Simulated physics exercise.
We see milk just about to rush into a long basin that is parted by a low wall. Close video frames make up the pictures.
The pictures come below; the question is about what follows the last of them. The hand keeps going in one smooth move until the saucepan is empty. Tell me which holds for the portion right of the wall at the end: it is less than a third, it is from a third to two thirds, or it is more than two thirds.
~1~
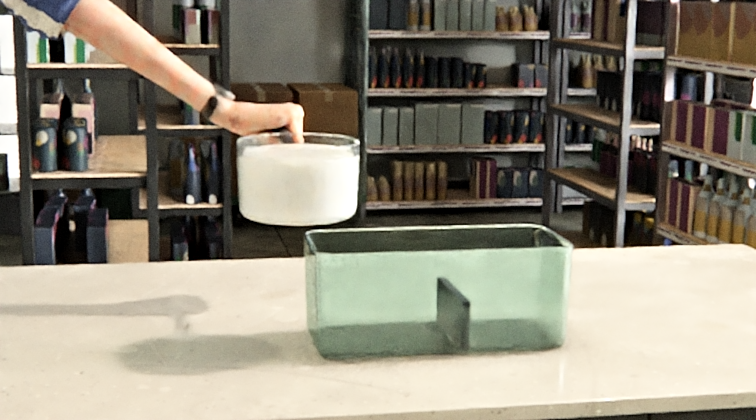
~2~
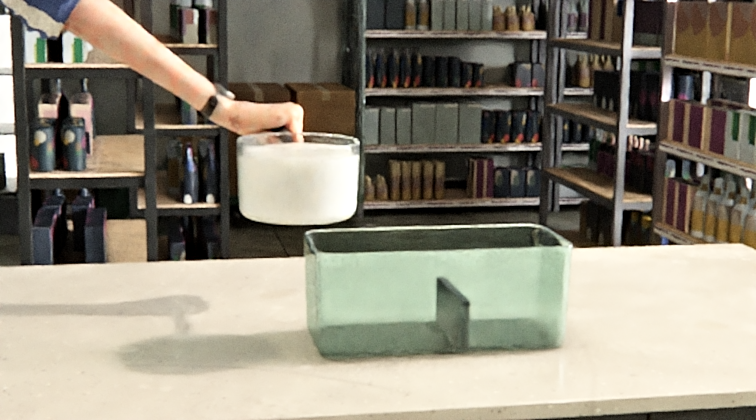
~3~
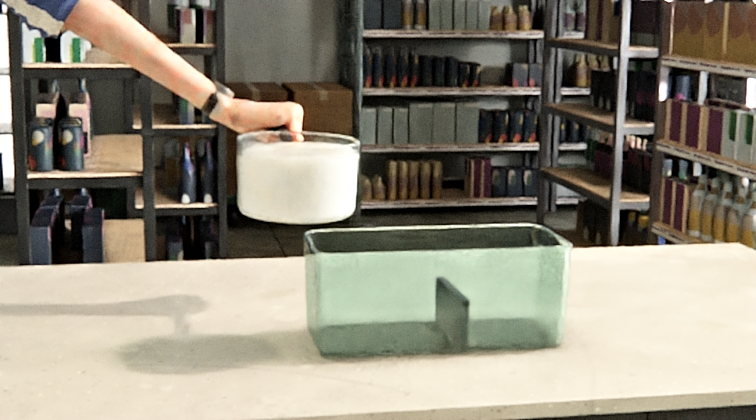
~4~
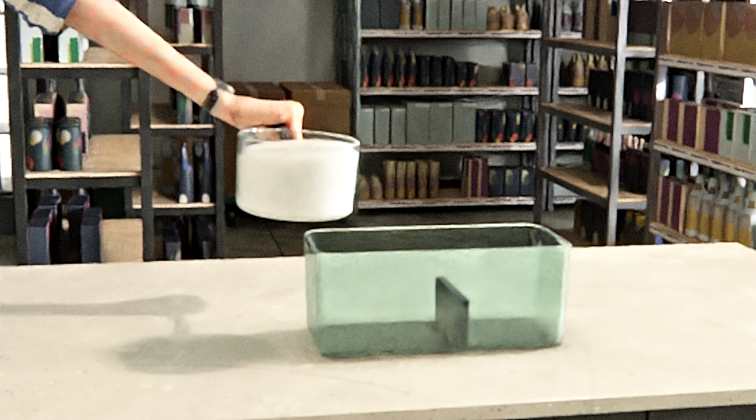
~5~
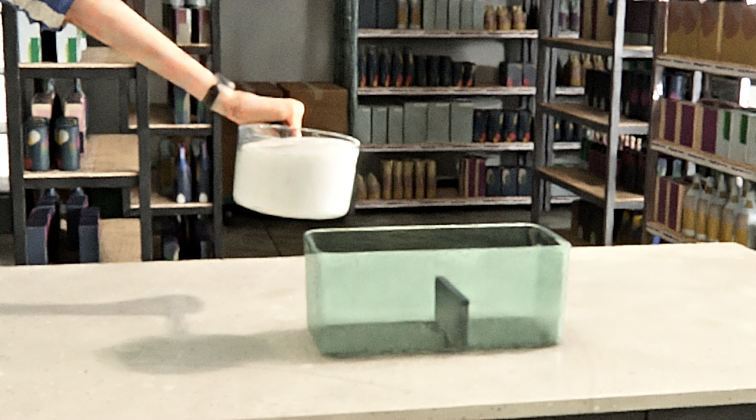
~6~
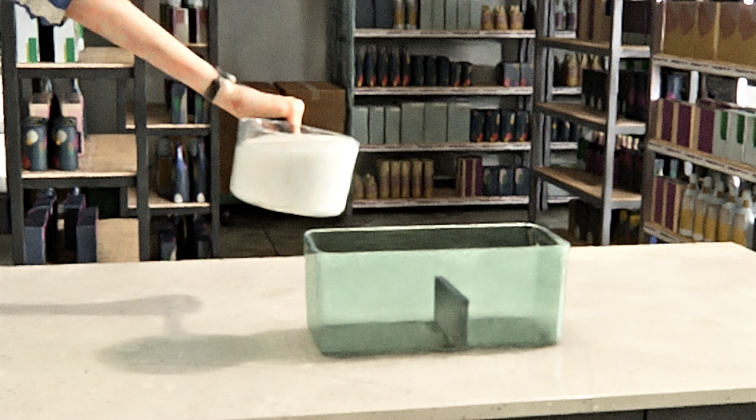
It is from a third to two thirds.
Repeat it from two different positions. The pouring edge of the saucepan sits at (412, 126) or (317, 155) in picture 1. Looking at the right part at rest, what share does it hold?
Roughly 85 in a hundred the first time and 5 in a hundred the second.
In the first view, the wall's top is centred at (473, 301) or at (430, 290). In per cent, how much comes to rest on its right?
Roughly 25 % and 80 %.
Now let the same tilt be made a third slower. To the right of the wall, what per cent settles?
I'd say close to 30 %.
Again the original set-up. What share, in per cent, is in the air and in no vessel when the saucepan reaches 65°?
It's close to 25 per cent.
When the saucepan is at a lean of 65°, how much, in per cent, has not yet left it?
Amount still in: Approx. 70 %.
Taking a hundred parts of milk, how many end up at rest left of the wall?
It is close to 50 per cent.
A moment on, the saucepan is tipped part way and 72 per cent is still to pour, 3 is left of the wall and 0 right of it.
Next, the saucepan is tipped on its side and 18 per cent is still to pour, 22 is left of the wall and 27 right of it.
Then the saucepan is tipped on its side and 4 per cent is still to pour, 42 is left of the wall and 47 right of it.
Later the saucepan is tipped on its side and 1 per cent is still to pour, 51 is left of the wall and 47 right of it.
In the end 52 per cent lies left of the wall, 47 right of it and 1 outside.
